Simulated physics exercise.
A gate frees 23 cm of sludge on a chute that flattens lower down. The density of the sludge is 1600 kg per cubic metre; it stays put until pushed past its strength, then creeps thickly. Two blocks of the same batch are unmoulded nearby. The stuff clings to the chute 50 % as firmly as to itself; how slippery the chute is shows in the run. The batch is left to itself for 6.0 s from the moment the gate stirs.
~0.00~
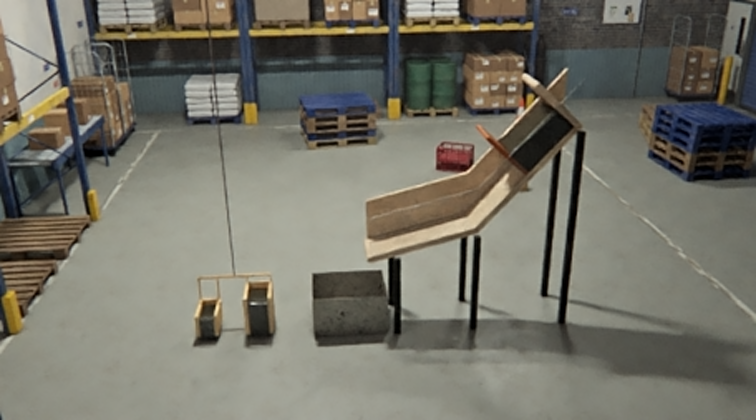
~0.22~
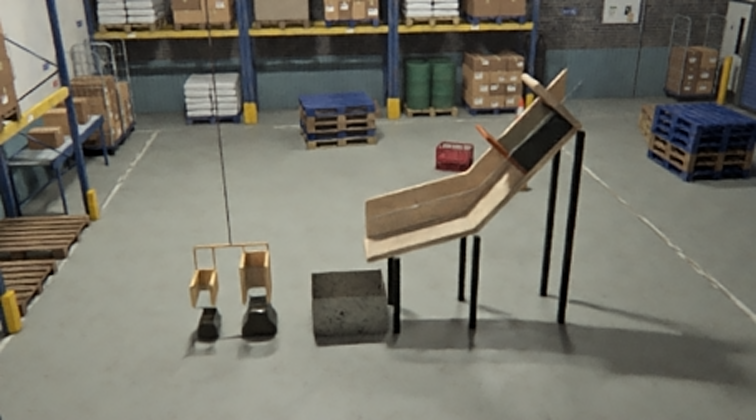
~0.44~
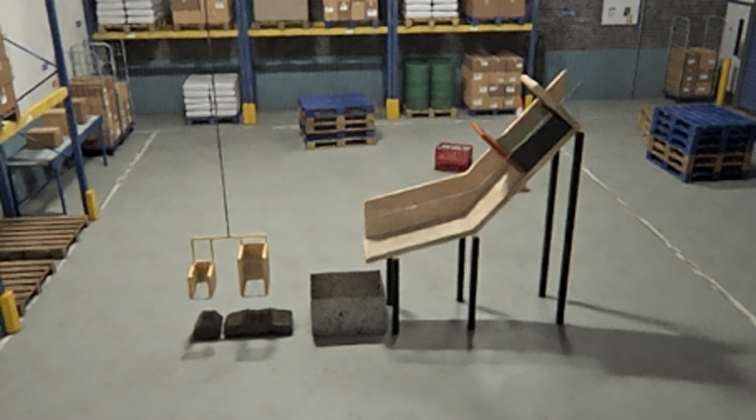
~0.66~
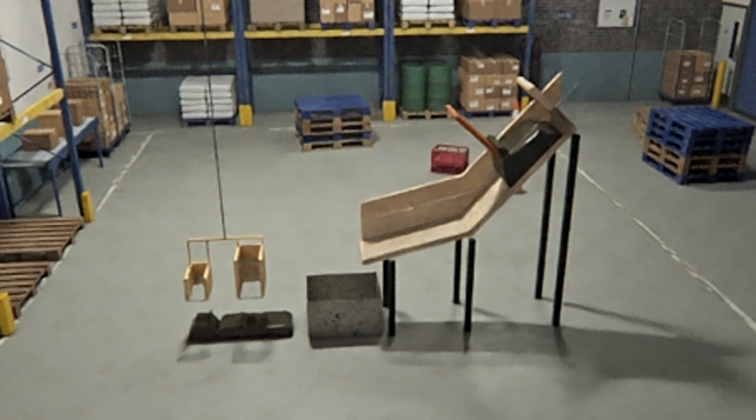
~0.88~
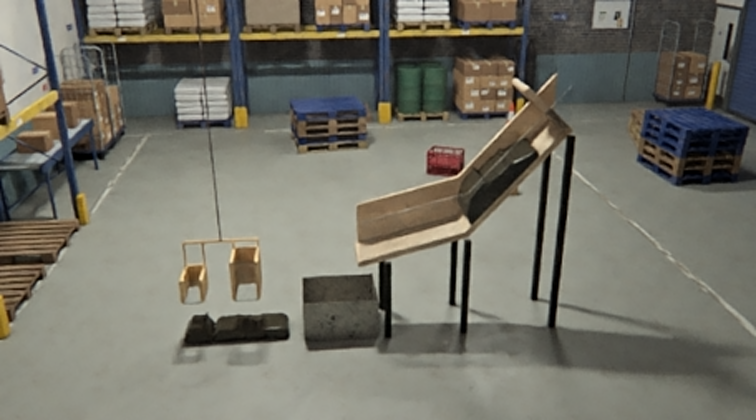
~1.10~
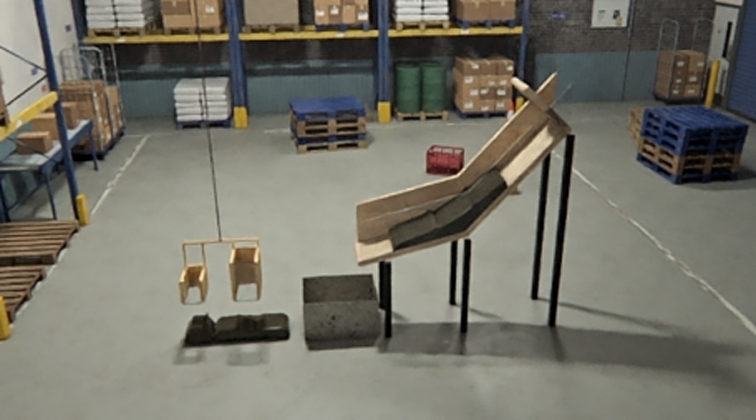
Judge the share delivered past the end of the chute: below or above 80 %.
Expect below 80 %.
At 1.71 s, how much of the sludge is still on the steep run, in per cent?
Near 0 %.
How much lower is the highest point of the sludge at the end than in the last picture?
Some 46 cm.
By 1.71 s, none is on the steep run, 63 % on the flatter one and 37 % past the end.
By 2.44 s, none is on the steep run, 30 % on the flatter one and 70 % past the end.
By 3.17 s, none is on the steep run, 30 % on the flatter one and 70 % past the end.
By 3.89 s, none is on the steep run, 30 % on the flatter one and 70 % past the end.
By 6.39 s, at the end, none is on the steep run, 30 % on the flatter one and 70 % past the end.
